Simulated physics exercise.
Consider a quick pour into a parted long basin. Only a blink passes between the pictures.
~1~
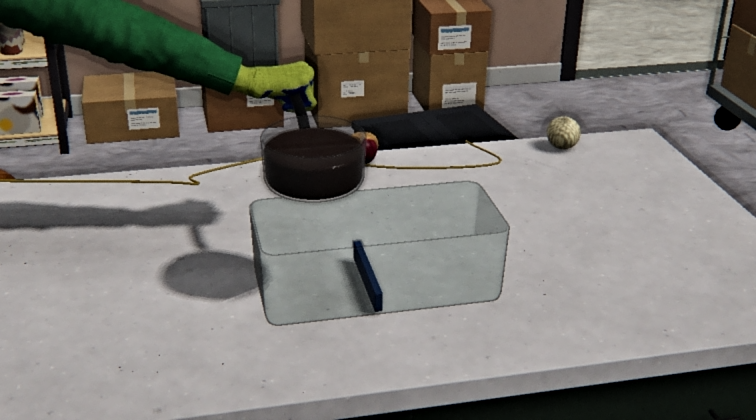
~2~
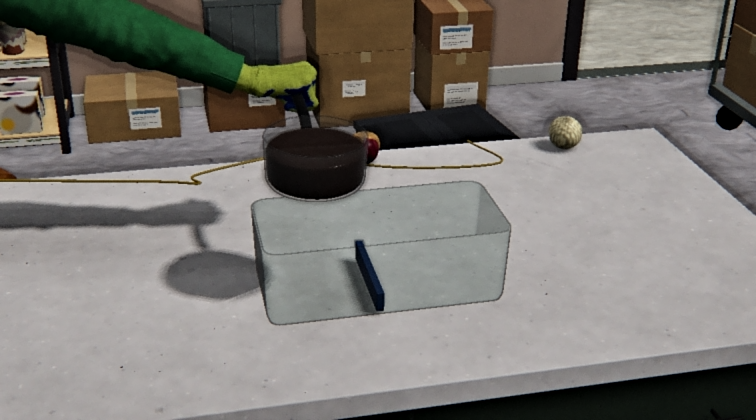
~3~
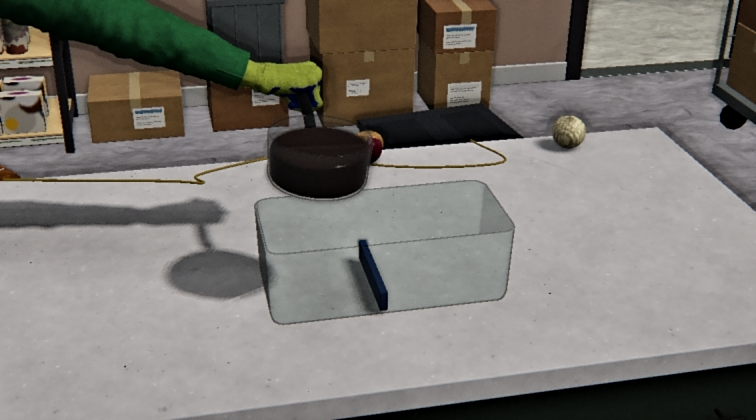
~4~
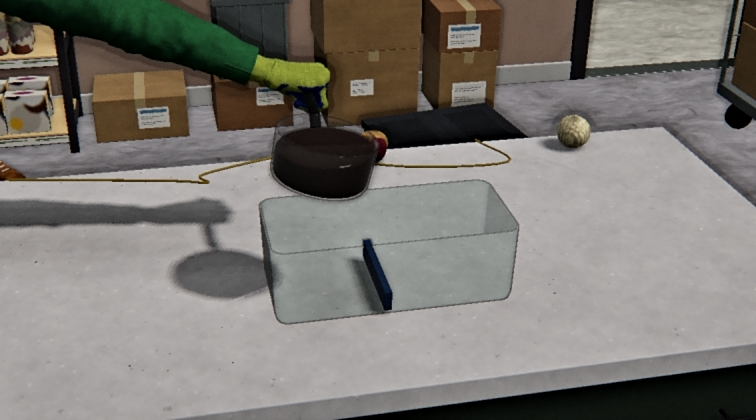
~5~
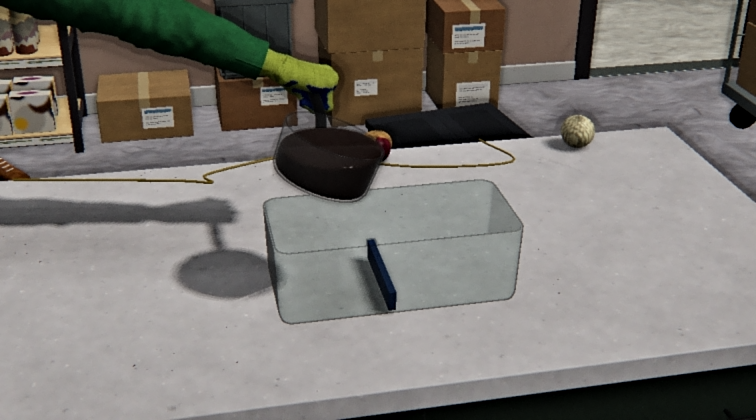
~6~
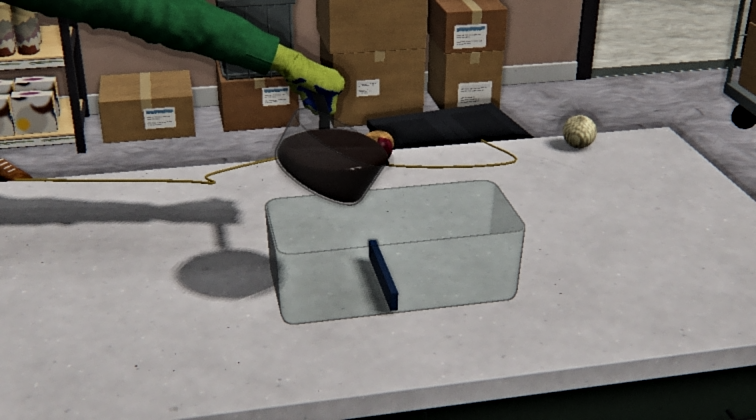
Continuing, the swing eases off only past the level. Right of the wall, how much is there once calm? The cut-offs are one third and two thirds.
The share right of the wall fails to stay within two thirds.
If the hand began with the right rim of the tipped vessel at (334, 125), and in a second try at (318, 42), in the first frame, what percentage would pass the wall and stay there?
55 and 60 per cent.
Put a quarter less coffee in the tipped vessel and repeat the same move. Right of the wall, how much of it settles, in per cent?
Some 80 parts in a hundred, give or take.
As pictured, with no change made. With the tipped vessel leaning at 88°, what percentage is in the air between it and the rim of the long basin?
That comes to near 30 percent.
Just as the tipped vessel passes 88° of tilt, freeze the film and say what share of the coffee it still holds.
30 per cent, approximately.
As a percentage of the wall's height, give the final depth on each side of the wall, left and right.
About 20 left, about 70 right.
A moment on, the tilt is 88° and 29 per cent is still to pour, 0 is left of the wall and 41 right of it.
Next, the tilt is 103° and 6 per cent is still to pour, 15 is left of the wall and 75 right of it.
Then the tilt is 103° and 1 per cent is still to pour, 18 is left of the wall and 80 right of it.
Later the tilt is 103° and 0 per cent is still to pour, 19 is left of the wall and 81 right of it.
At rest 19 per cent lies left of the wall, 81 right of it and 0 outside.
